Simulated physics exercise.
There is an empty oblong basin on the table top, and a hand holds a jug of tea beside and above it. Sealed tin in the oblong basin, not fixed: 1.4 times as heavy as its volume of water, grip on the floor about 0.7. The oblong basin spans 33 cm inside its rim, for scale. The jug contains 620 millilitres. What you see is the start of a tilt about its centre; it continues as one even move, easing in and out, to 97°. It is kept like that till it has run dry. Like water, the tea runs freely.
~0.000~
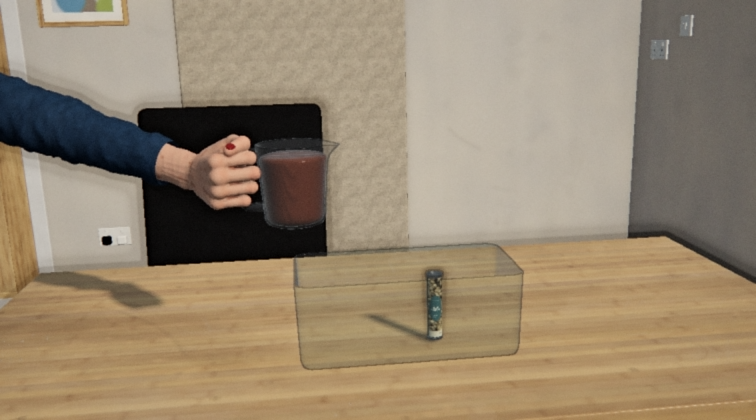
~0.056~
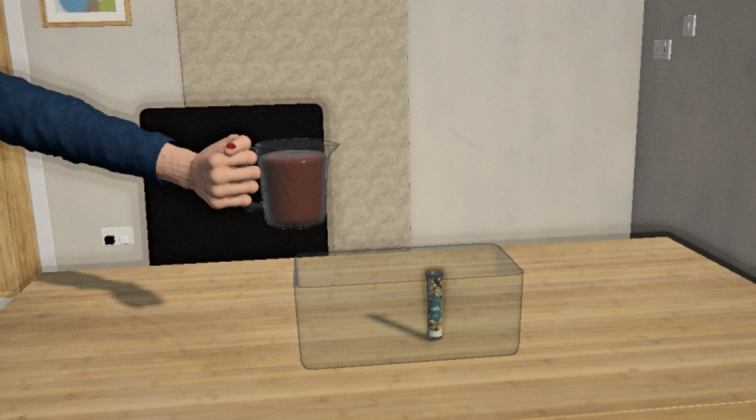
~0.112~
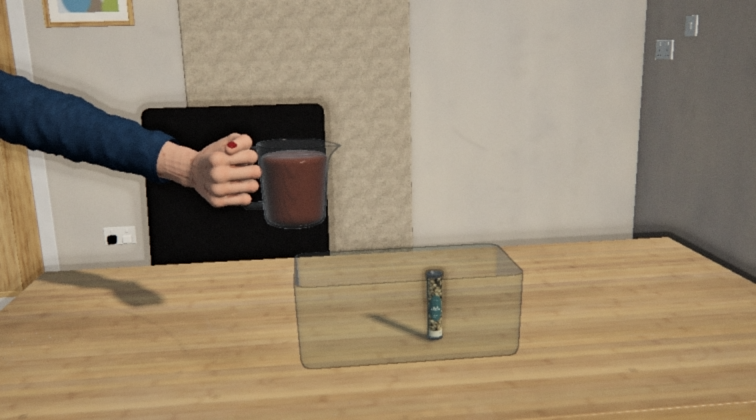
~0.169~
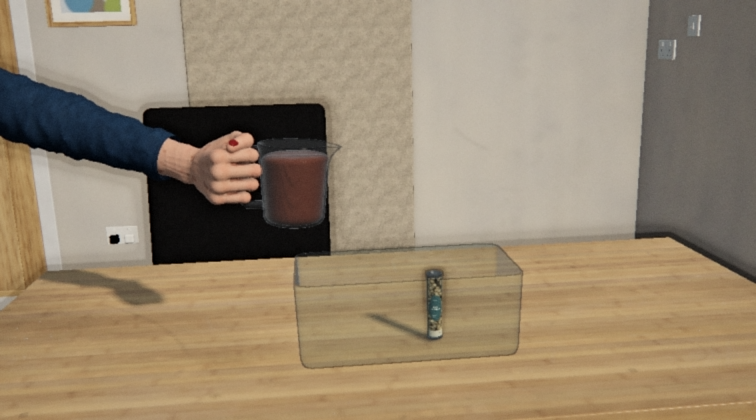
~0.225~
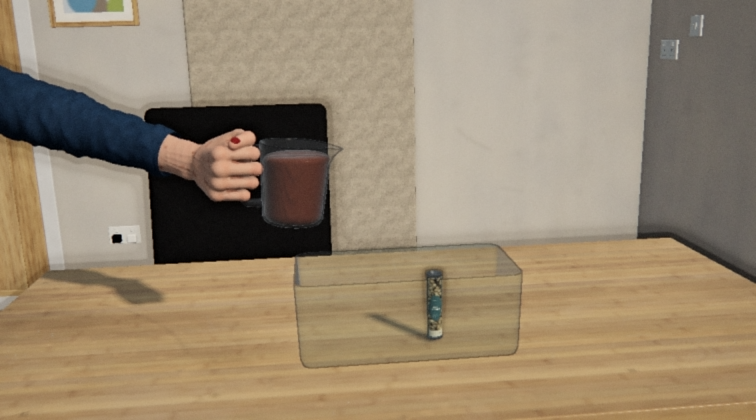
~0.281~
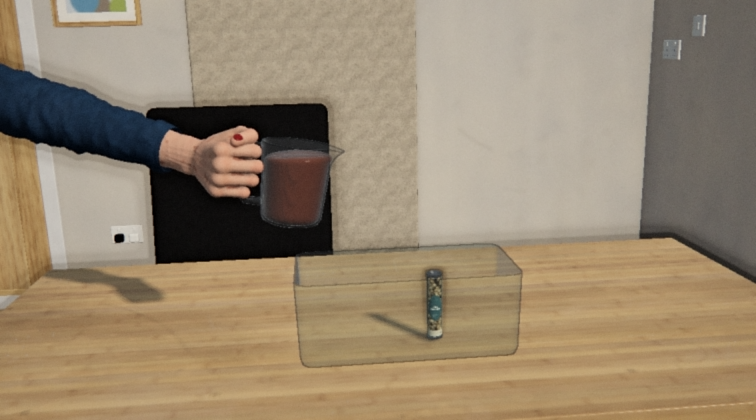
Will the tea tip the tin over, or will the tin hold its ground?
Looks like it can take it.
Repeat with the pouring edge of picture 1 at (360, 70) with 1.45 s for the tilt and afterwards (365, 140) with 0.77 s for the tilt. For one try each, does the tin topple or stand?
Trial 1 - tin tips; trial 2 - tin tips.
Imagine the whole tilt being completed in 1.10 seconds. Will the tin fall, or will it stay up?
In that case the tin stays vertical.
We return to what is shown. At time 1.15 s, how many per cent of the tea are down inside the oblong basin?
Some 46 per cent.
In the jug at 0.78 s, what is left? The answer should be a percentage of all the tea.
Some 84 per cent.
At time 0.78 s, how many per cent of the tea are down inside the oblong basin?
Roughly 4 per cent.
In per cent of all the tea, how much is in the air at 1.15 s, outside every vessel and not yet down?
About 18 per cent.
After 0.78 s the tilt is 54° and 84 per cent is still to pour; the tin stands where it began.
After 1.15 s the tilt is 87° and 36 per cent is still to pour; the tin stands where it began.
After 1.53 s the tilt is 97° and 4 per cent is still to pour; the tin stands where it began.
After 1.95 s the tilt is 97° and 0 per cent is still to pour; the tin stands where it began.
In the end the tin stands where it began.
